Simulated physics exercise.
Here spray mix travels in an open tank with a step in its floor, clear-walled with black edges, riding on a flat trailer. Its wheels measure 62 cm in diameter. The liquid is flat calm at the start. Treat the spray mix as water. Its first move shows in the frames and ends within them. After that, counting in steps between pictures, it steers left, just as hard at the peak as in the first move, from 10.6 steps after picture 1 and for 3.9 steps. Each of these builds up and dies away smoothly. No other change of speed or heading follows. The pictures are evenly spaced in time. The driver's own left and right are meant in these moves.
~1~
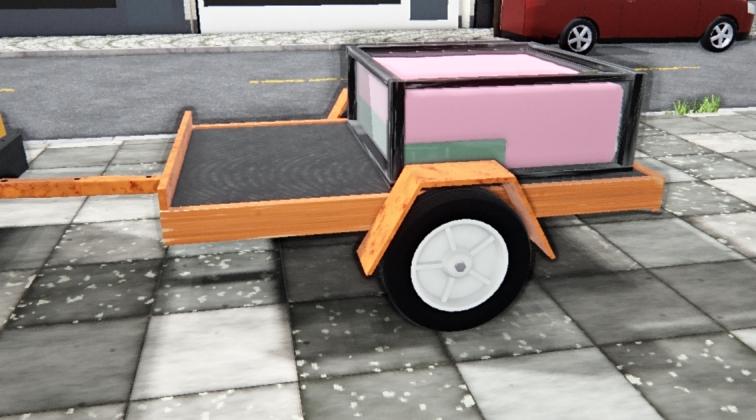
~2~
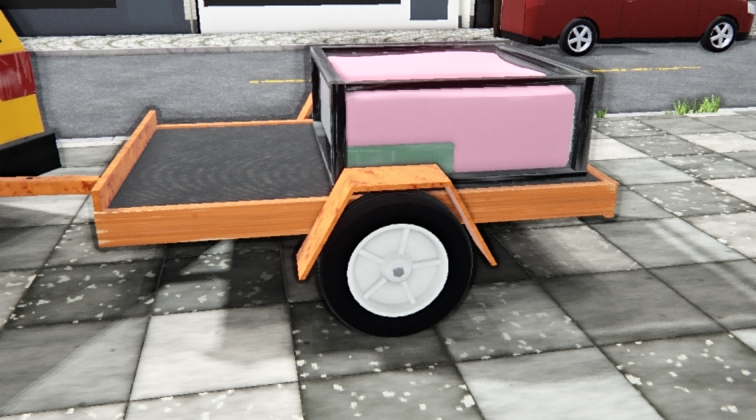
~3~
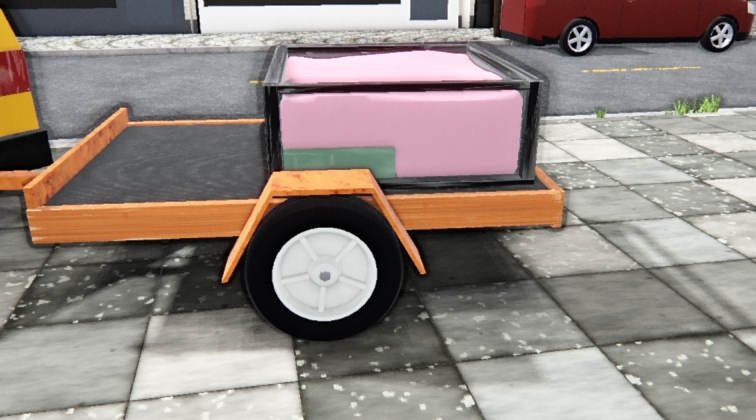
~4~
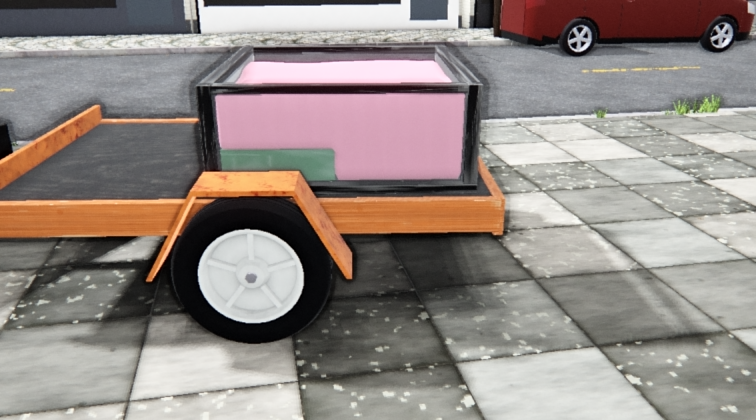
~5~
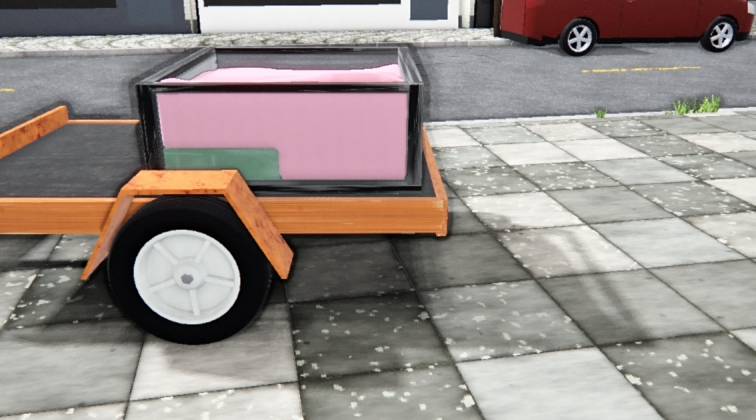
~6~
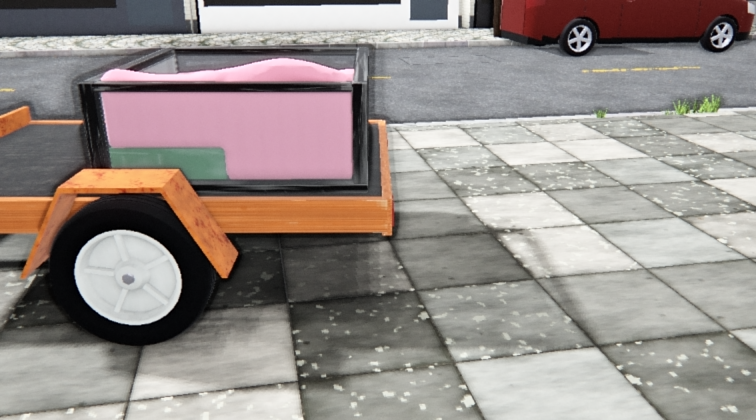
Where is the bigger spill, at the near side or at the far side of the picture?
The far side lets out more.
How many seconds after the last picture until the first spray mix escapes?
Around 0.4 s.
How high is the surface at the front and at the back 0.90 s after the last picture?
About 38 cm in front and 36 cm behind.
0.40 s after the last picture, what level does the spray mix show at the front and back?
About 34 cm in front and 34 cm behind.
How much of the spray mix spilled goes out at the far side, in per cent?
Some 50 per cent of it.
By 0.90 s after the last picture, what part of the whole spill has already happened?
About 10 per cent.
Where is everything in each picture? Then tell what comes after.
The first picture shows level at the front (377, 60); level at the back (518, 56); still flat; edge of the step at (455, 143); the front is on the left, levels are read along the far wall; a wheel hub at (463, 270).
The second picture shows level at the front (339, 55); level at the back (485, 55); rising 2° towards the far side.
The third picture shows level at the front (304, 57); level at the back (455, 54); still flat.
The fourth picture shows level at the front (268, 63); level at the back (421, 61); still flat.
The fifth picture shows level at the front (230, 70); level at the back (382, 69); rising 7° towards the near side.
The sixth picture shows level at the front (189, 74); level at the back (341, 75); rising 11° towards the near side; a wheel hub at (125, 283).
Then, 0.40 s after the last picture, front 33 cm, middle 36 cm, back 34 cm above the lowest part of the floor; the loss stands at 1 per cent, over the near side.
Then, 0.90 s after the last picture, front 38 cm, middle 37 cm, back 35 cm above the lowest part of the floor; the loss stands at 2 per cent, over the near side, a little elsewhere.
Then, 1.40 s after the last picture, front 31 cm, middle 34 cm, back 34 cm above the lowest part of the floor; the loss stands at 7 per cent, over the far side, a little elsewhere.
Then, 3.83 s after the last picture, the loss stands at 12 per cent, over the far side and the near side, a little elsewhere; the near side has passed 4 per cent and the far side 6.
